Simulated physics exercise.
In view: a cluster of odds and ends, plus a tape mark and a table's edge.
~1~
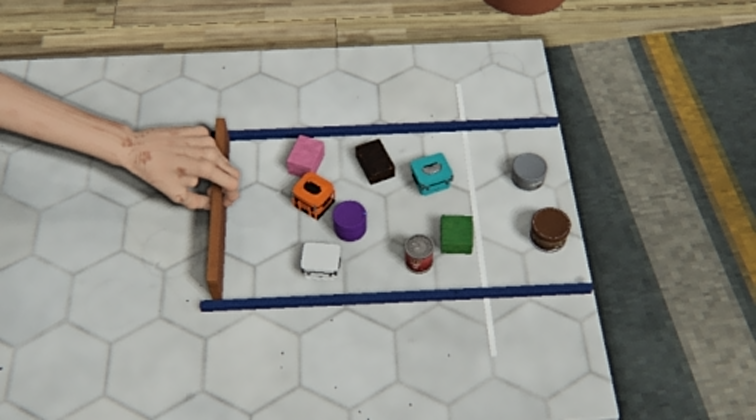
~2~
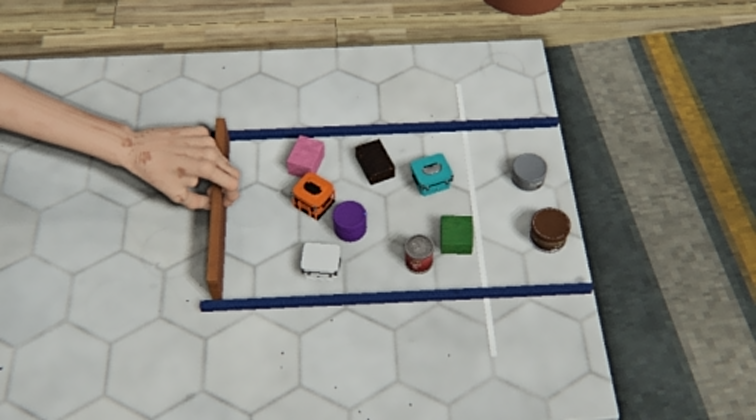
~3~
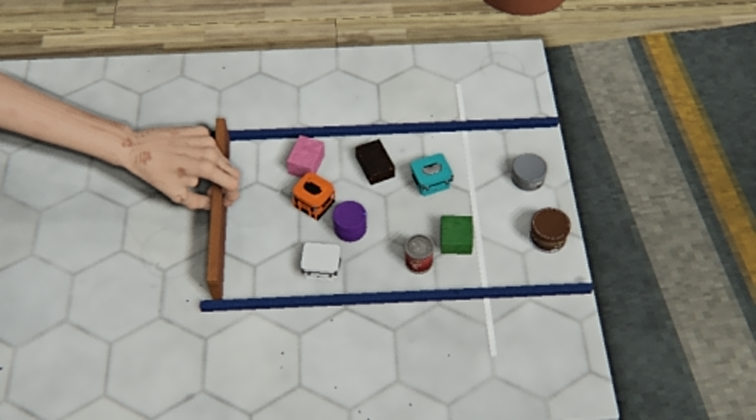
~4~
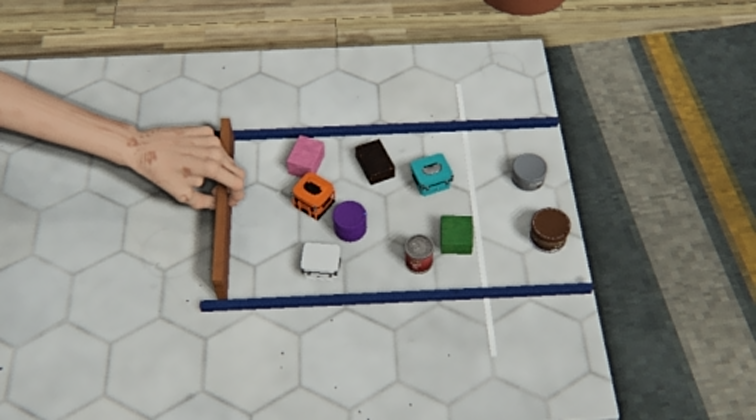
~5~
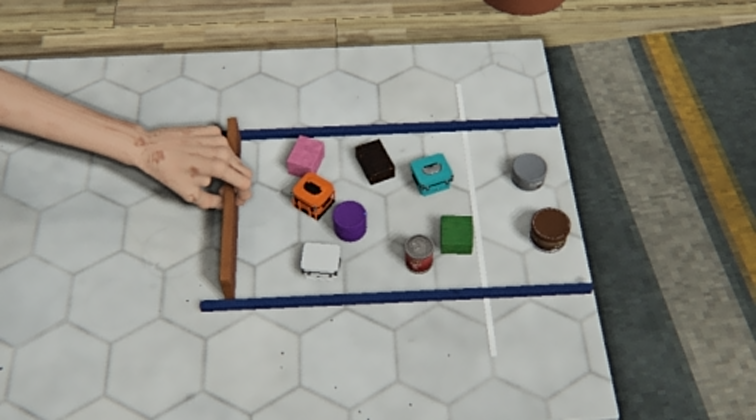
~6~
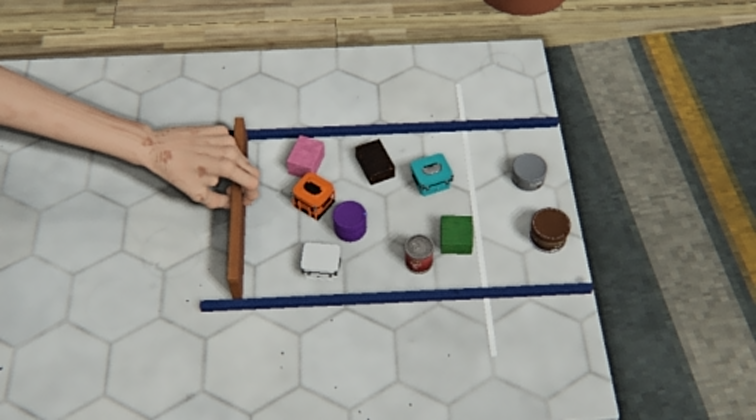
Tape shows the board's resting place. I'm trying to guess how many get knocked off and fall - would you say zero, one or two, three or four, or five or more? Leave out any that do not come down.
The sweep fails to knock any off.
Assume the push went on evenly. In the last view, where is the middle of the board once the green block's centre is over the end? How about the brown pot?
The middle is at (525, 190) when it's the green block, and at (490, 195) when it's the brown pot.
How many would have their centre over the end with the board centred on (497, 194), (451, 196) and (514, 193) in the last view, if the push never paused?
1; 0; 2.
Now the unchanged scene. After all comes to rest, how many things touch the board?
It ends up touching 4.
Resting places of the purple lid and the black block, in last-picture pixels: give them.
First at (494, 219); second at (510, 165).
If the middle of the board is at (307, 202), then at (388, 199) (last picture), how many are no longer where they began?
First 3, then 8.
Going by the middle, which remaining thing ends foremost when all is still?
That'd be the brown pot, foremost of the lot.
A little later, none off yet; brown pot at rest near (549, 230); grey tub at rest near (529, 172); green block at rest near (457, 235).
When it is over, the number that fall off is zero.
